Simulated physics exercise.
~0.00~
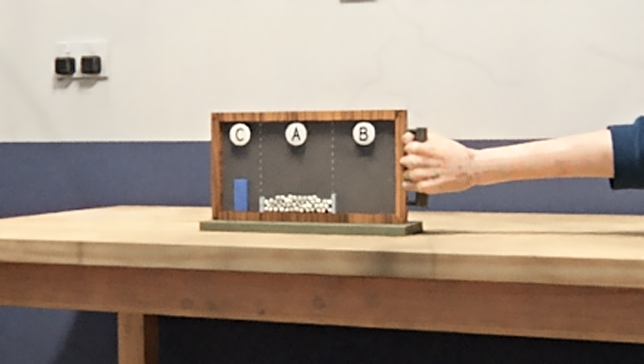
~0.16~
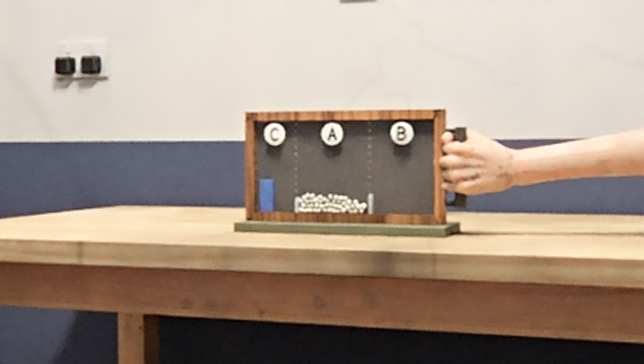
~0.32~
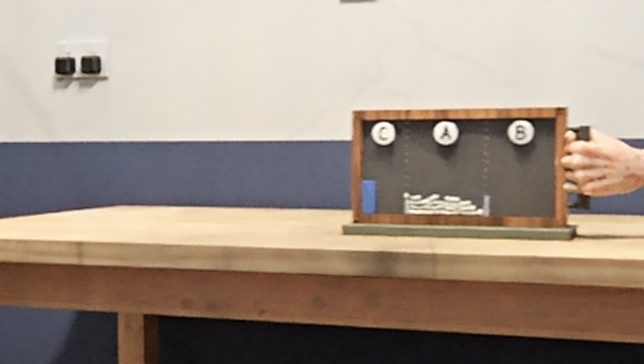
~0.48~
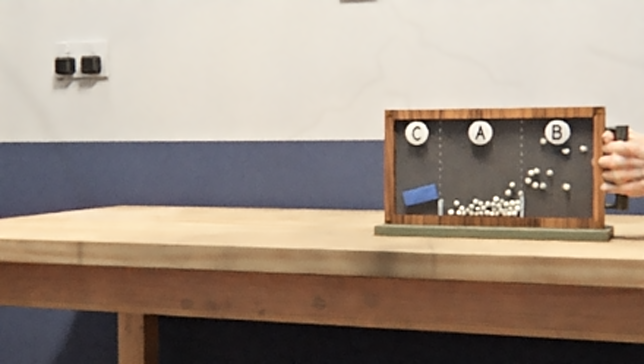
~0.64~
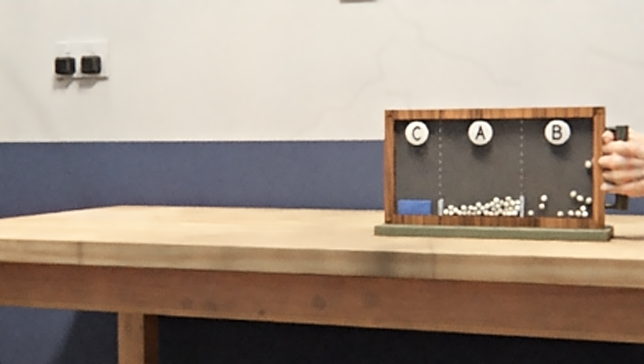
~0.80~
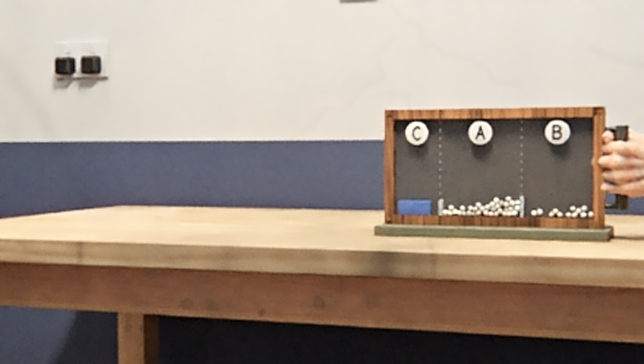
A flat, wood-framed case with a dark interior stands on a wooden table, seen from the front by a still camera, before a white and blue wall with two black switches. Behind its window, small white balls lie under the middle letter A, with C to the left, B to the right and an upright blue block under C. A hand gripping the right side moves the case rightward along the table. When it stops, some balls fly over into strip B and the block topples. The balls settle, most still under A, a smaller share under B, and none under C.
